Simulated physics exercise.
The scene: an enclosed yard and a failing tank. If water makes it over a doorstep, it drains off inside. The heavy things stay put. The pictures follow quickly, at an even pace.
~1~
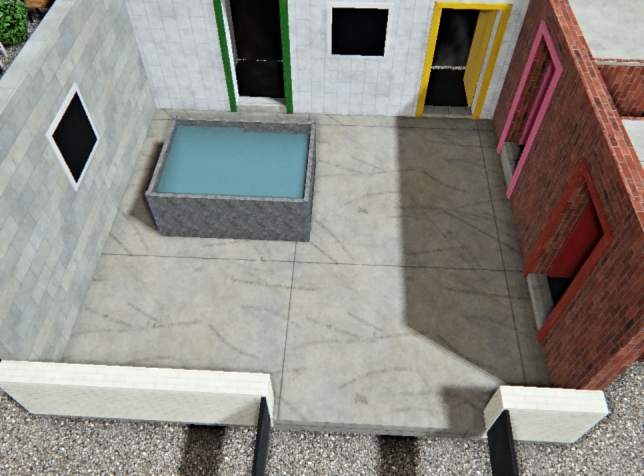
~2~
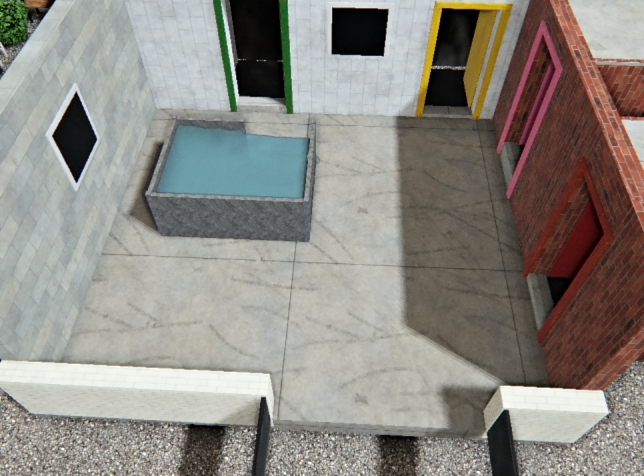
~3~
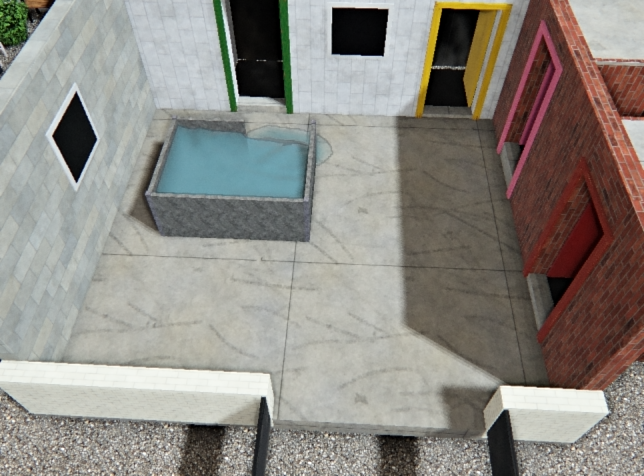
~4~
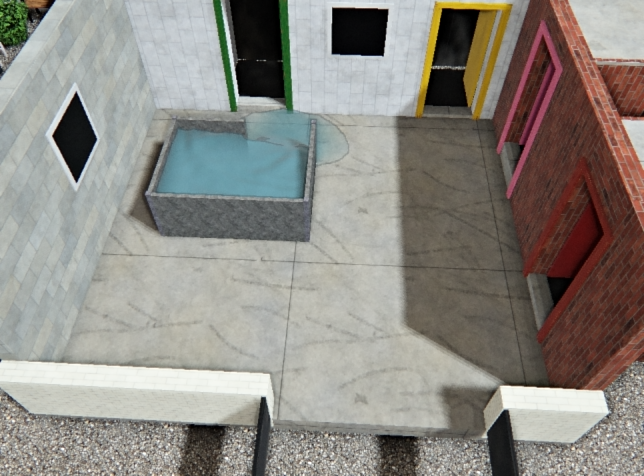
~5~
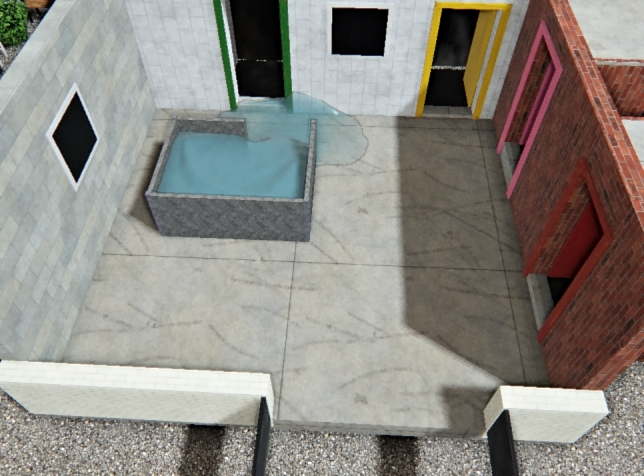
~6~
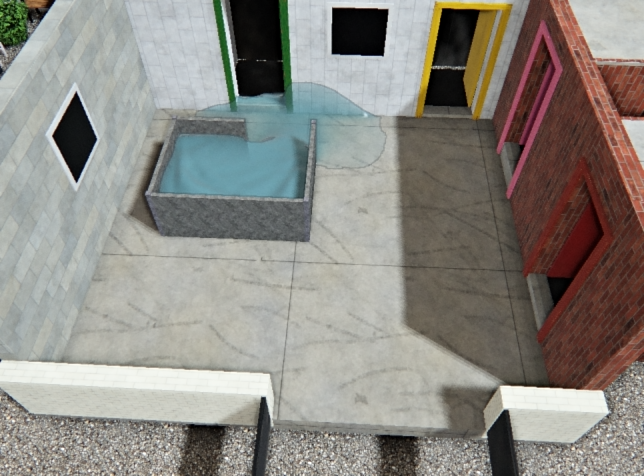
Water pours from a gap in the tank's far side and spreads across the yard floor.
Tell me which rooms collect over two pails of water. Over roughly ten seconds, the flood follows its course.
The green door lets too much in there; the red door lets in little enough there; the pink door lets in little enough there; the yellow door lets too much in there.
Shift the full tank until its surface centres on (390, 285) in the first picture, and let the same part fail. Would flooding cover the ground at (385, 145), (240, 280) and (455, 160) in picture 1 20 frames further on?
Going through them in that order: Waterlogged, still bare and waterlogged.
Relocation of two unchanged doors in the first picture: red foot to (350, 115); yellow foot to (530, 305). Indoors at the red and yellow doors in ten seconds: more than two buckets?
Well, the red one crosses the threshold, and the yellow one stays short of the threshold.
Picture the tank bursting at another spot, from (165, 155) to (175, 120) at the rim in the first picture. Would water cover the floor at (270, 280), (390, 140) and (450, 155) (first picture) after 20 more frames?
Following the listed order, the three come out not reached, reached by the spill and reached by the spill.
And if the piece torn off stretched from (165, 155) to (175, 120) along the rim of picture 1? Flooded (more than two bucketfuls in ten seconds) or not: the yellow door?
Lab note: Yellow door, above the mark.
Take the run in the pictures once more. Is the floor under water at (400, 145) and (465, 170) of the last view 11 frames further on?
So I'd put them as swamped and swamped.
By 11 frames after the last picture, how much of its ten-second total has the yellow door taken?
I'd put it at 0 percent.
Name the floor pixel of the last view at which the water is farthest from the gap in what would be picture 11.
Somewhere close to (485, 123).
A moment on, water covers 20 % of the floor; the green door far over two buckets in, the red door not reached, the pink door not reached, the yellow door wet at the sill, nothing in.
Next, water covers 30 % of the floor; the green door far over two buckets in, the red door not reached, the pink door wet at the sill, nothing in, the yellow door wet at the sill, nothing in.
Then, water covers 55 % of the floor; the green door far over two buckets in, the red door wet at the sill, nothing in, the pink door wet at the sill, nothing in, the yellow door under two buckets in.
Later, water covers 80 % of the floor; the green door far over two buckets in, the red door wet at the sill, nothing in, the pink door wet at the sill, nothing in, the yellow door over two buckets in.
In the end, water covers 95 % of the floor; the green door far over two buckets in, the red door wet at the sill, nothing in, the pink door wet at the sill, nothing in, the yellow door over two buckets in.
